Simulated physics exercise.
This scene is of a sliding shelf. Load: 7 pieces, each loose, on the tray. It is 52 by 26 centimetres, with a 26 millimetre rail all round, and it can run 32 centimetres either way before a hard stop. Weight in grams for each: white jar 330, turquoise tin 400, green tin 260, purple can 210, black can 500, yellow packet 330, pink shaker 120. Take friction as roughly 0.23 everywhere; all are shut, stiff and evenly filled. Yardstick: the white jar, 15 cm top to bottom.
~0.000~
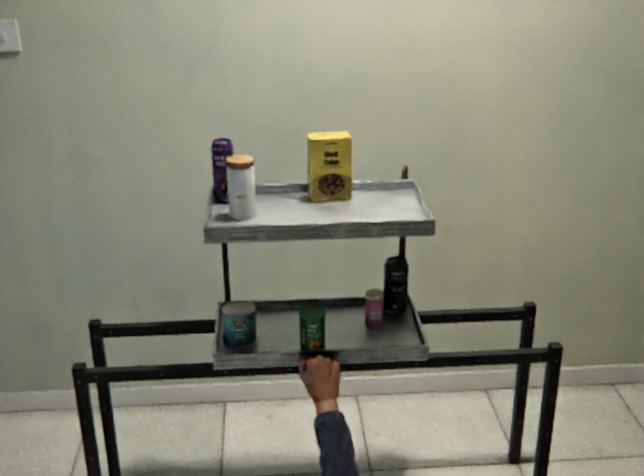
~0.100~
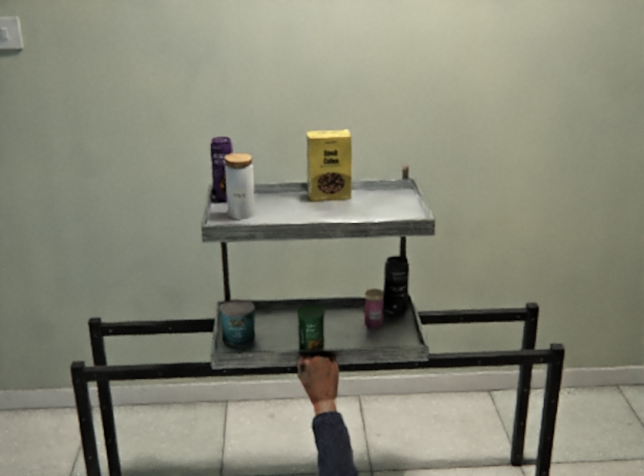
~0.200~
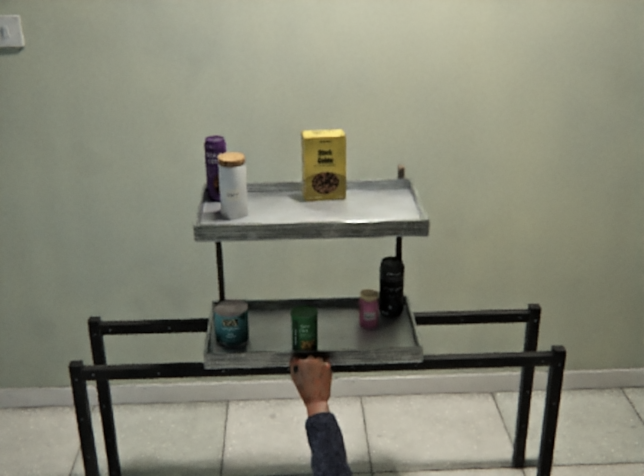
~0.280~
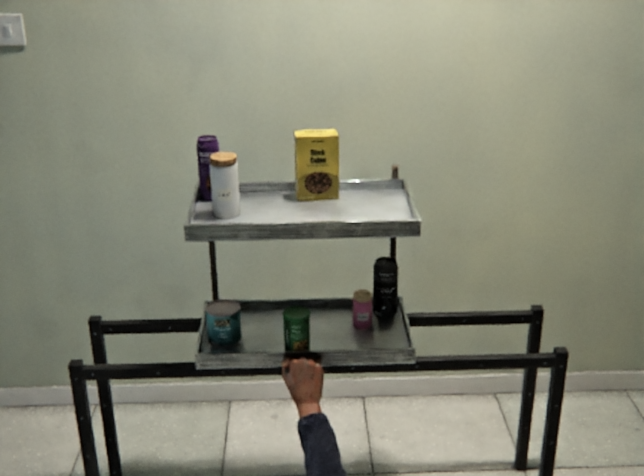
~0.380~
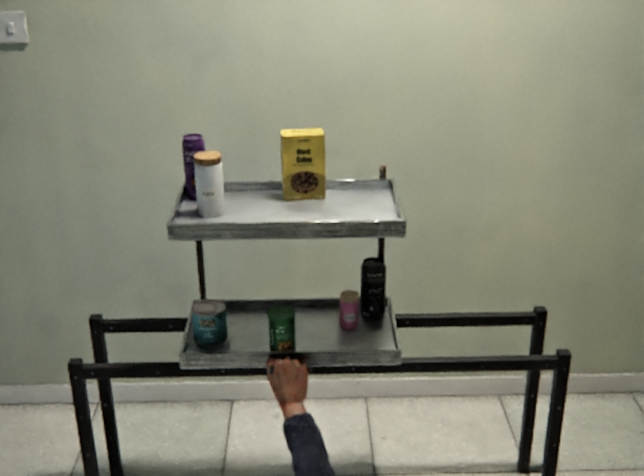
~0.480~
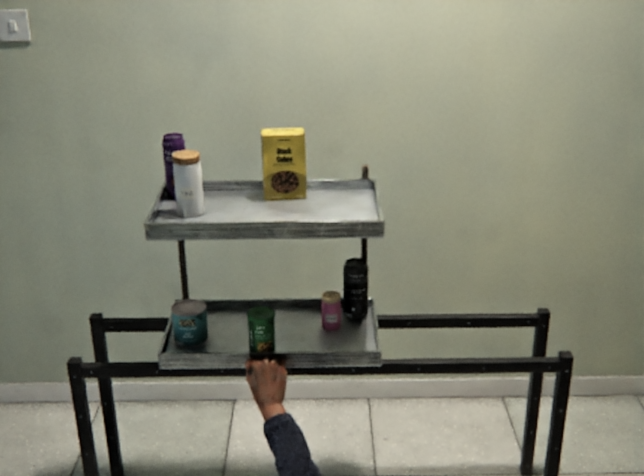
In the video, a hand grips the front of a two-level sliding shelf holding a white jar, a yellow packet, cans and tins, and after barely moving at first, slides it a short way left along dark rails.
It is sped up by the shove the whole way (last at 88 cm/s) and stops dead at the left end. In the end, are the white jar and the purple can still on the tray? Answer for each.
White jar: No, purple can: No.
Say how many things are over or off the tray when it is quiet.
The tally is 2.
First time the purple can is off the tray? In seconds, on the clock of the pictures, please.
It happens near 0.9 s.
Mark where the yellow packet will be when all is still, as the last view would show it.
Its centre ends close to (137, 166) in the last view.
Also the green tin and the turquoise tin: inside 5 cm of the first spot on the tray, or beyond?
Here the green tin moves off, and the turquoise tin is left in place.
By 0.88 s, tray moved 32 cm left; purple can now off the tray; white jar tilted 19° near (76, 183); yellow packet 9 cm from its spot.
By 0.98 s, tray moved 32 cm left; white jar tilted 39° near (70, 184); yellow packet 13 cm from its spot; black can 13 cm from its spot.
By 1.28 s, tray moved 32 cm left; white jar now off the tray; black can 16 cm from its spot; pink shaker 16 cm from its spot.
By 1.48 s, tray moved 32 cm left; black can 16 cm from its spot; green tin 16 cm from its spot; pink shaker 16 cm from its spot.
When it is over (1.9 s), off the tray, white jar and purple can; not toppled but over 5 cm from the start, green tin, black can, yellow packet and pink shaker; the last one within 5 cm of the start.
